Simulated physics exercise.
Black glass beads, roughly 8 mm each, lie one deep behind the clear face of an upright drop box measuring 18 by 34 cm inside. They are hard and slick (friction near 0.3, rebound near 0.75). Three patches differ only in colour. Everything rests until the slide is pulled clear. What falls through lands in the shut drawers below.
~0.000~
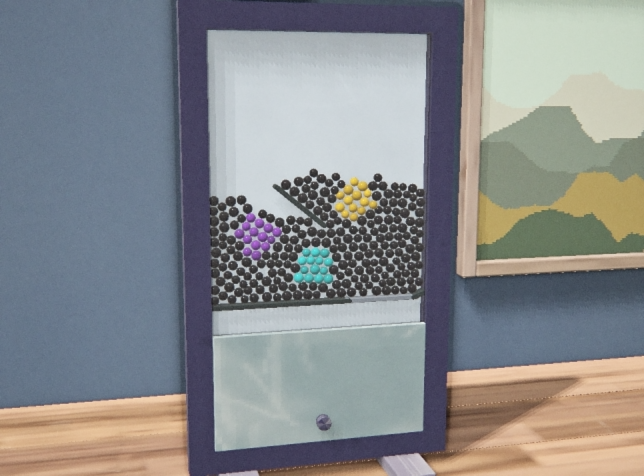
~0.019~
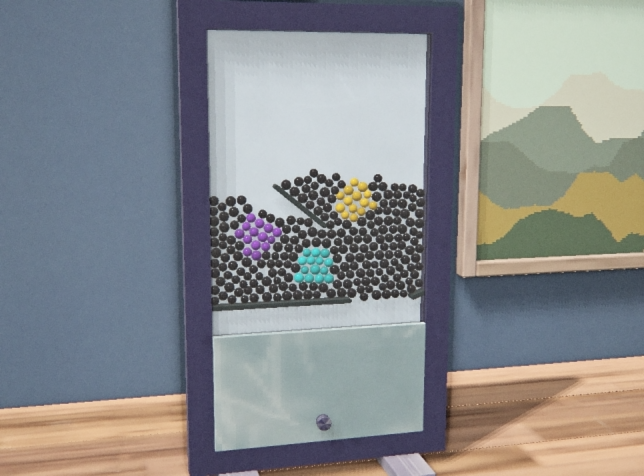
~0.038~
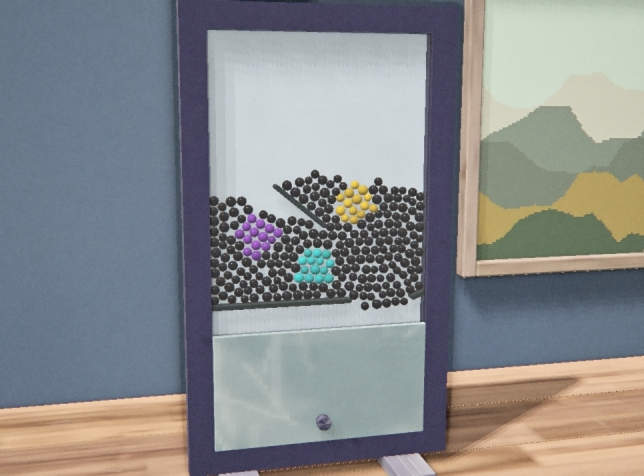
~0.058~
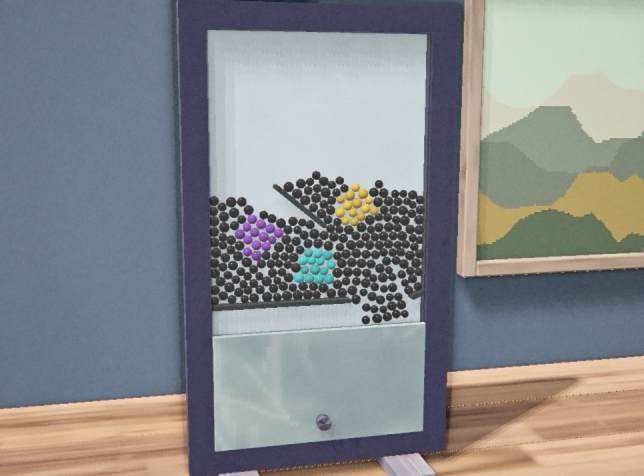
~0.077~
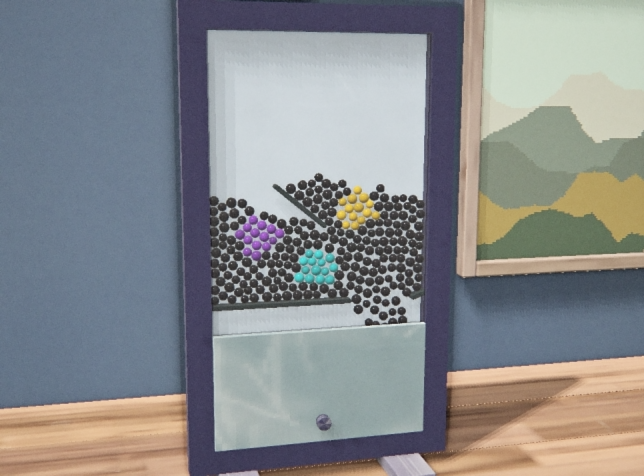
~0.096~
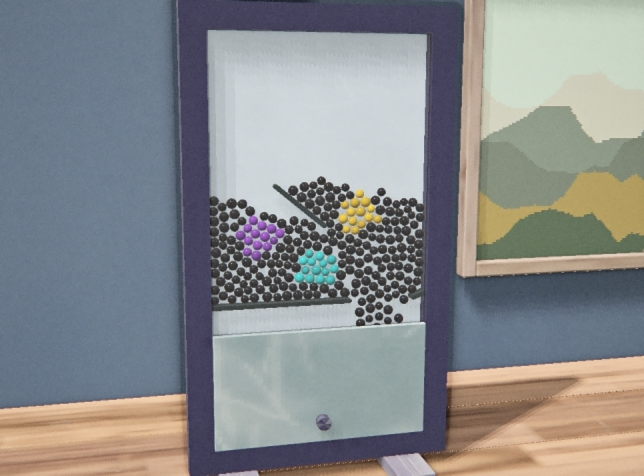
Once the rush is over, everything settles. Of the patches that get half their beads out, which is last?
Answer: Purple.
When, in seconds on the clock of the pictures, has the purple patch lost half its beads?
Near 1.2 s.
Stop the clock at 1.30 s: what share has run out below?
Roughly 80 per cent.
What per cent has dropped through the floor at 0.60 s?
About 60 per cent.
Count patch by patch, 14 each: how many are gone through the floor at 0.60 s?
Purple 0, yellow 14, turquoise 6.
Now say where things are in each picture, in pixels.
In the first frame, about 270 beads; beads centred (326, 243); purple patch (257, 237); yellow patch (355, 201); turquoise patch (315, 266); slide (345, 300) to (415, 296).
In the second frame, beads centred (327, 243); 0 out.
In the third frame, beads centred (328, 245); 5 out.
In the fourth frame, beads centred (329, 246); 12 out.
In the fifth frame, beads centred (329, 248); 19 out.
In the sixth frame, beads centred (328, 251); 26 out; purple patch (259, 238); yellow patch (358, 214); turquoise patch (317, 268); wall ends (276, 187) to (323, 225).
By 0.25 s, 30 % are out; out of 14, purple 0, yellow 0, turquoise 0.
By 0.60 s, 60 % are out; out of 14, purple 0, yellow 14, turquoise 6.
By 1.30 s, 80 % are out; out of 14, purple 9, yellow 14, turquoise 14.
Settled by 2.3 s, 85 % are out; out of 14, purple 12, yellow 14, turquoise 14; half out at purple 1.12 s, yellow 0.33 s, turquoise 0.71 s.
